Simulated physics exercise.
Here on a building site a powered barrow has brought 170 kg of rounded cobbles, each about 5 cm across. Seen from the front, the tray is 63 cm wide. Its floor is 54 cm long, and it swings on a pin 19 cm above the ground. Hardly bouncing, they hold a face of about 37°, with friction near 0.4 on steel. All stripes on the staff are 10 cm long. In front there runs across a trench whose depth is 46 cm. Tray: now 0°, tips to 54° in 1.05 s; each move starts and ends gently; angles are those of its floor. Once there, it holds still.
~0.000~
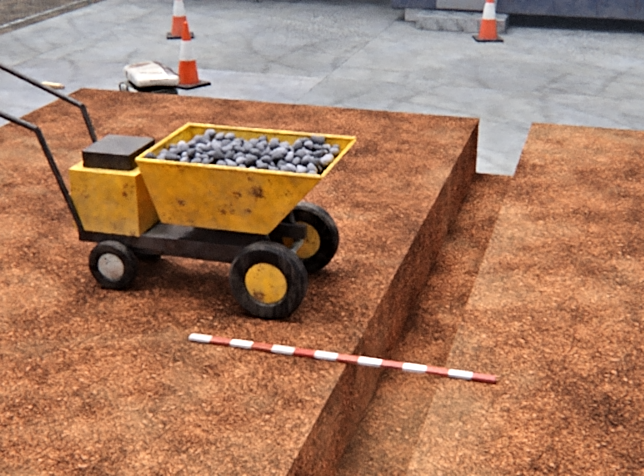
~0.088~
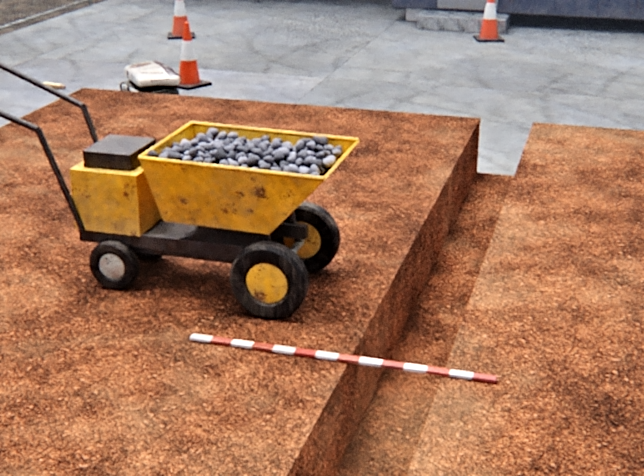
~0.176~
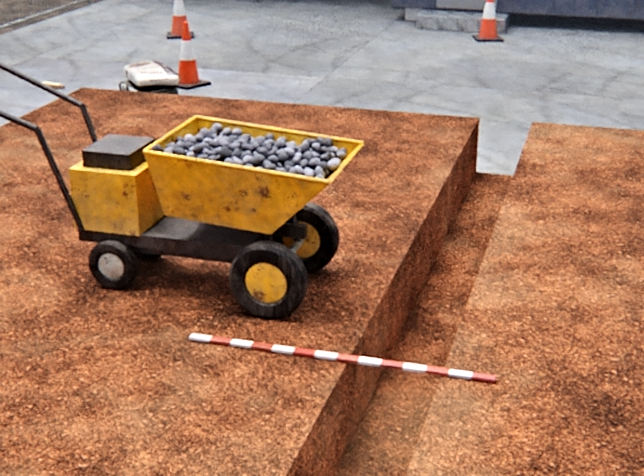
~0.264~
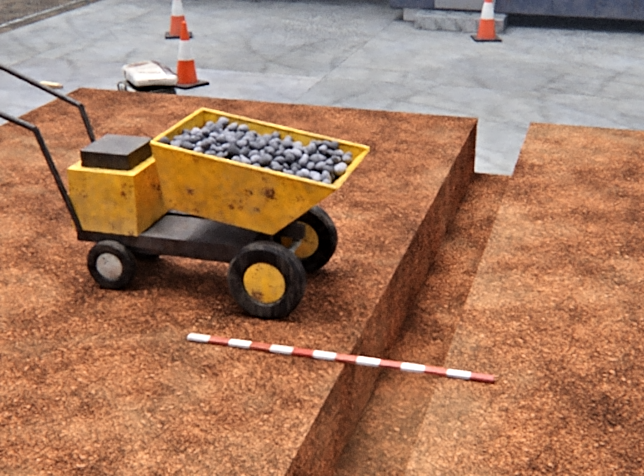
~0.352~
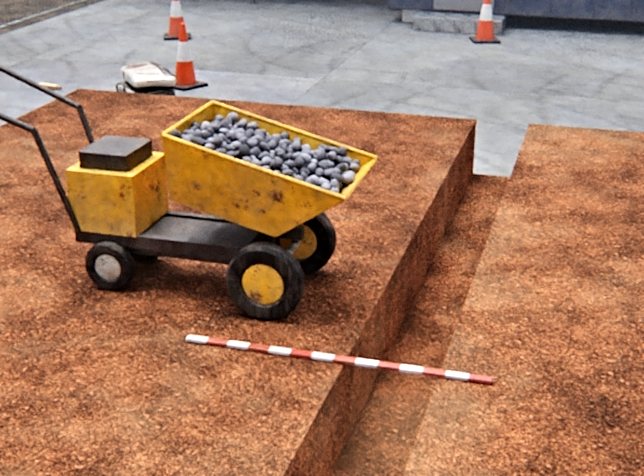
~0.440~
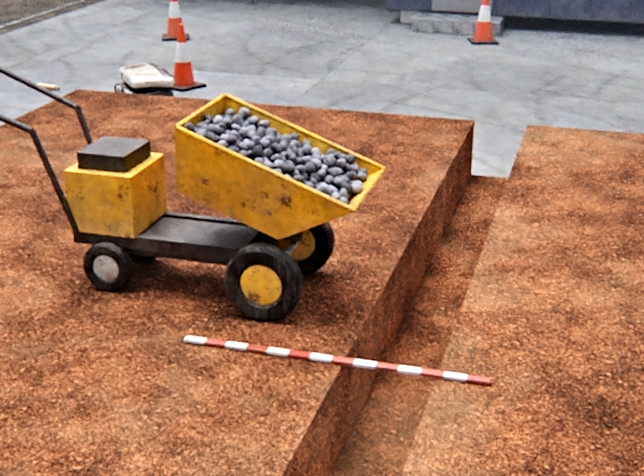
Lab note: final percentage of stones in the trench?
Approx. 51 %.
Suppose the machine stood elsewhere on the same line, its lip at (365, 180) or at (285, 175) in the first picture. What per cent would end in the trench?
I'd say some 25 per cent and some 60 per cent.
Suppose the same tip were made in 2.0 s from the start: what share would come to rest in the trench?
That works out at about 60 in a hundred.
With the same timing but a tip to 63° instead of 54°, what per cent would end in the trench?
It would be near 80 per cent.
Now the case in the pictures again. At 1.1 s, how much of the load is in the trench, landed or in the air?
Approx. 10 % of the load.
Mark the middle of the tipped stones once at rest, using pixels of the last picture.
Centre estimate: Around (426, 383).
After 0.8 s the floor is at 46°; 100 % in the tray; the foremost stones are at (384, 234).
After 1.1 s the floor is at 54°; 90 % in the tray, 10 % in the trench; the foremost stones are at (439, 338).
After 1.5 s the floor is at 54°; 67 % in the tray, 26 % in the trench, 7 % past the trench; the foremost stones are at (523, 323).
After 3.5 s the floor is at 54°; 41 % in the tray, 51 % in the trench, 8 % past the trench; the foremost stones are at (637, 328).
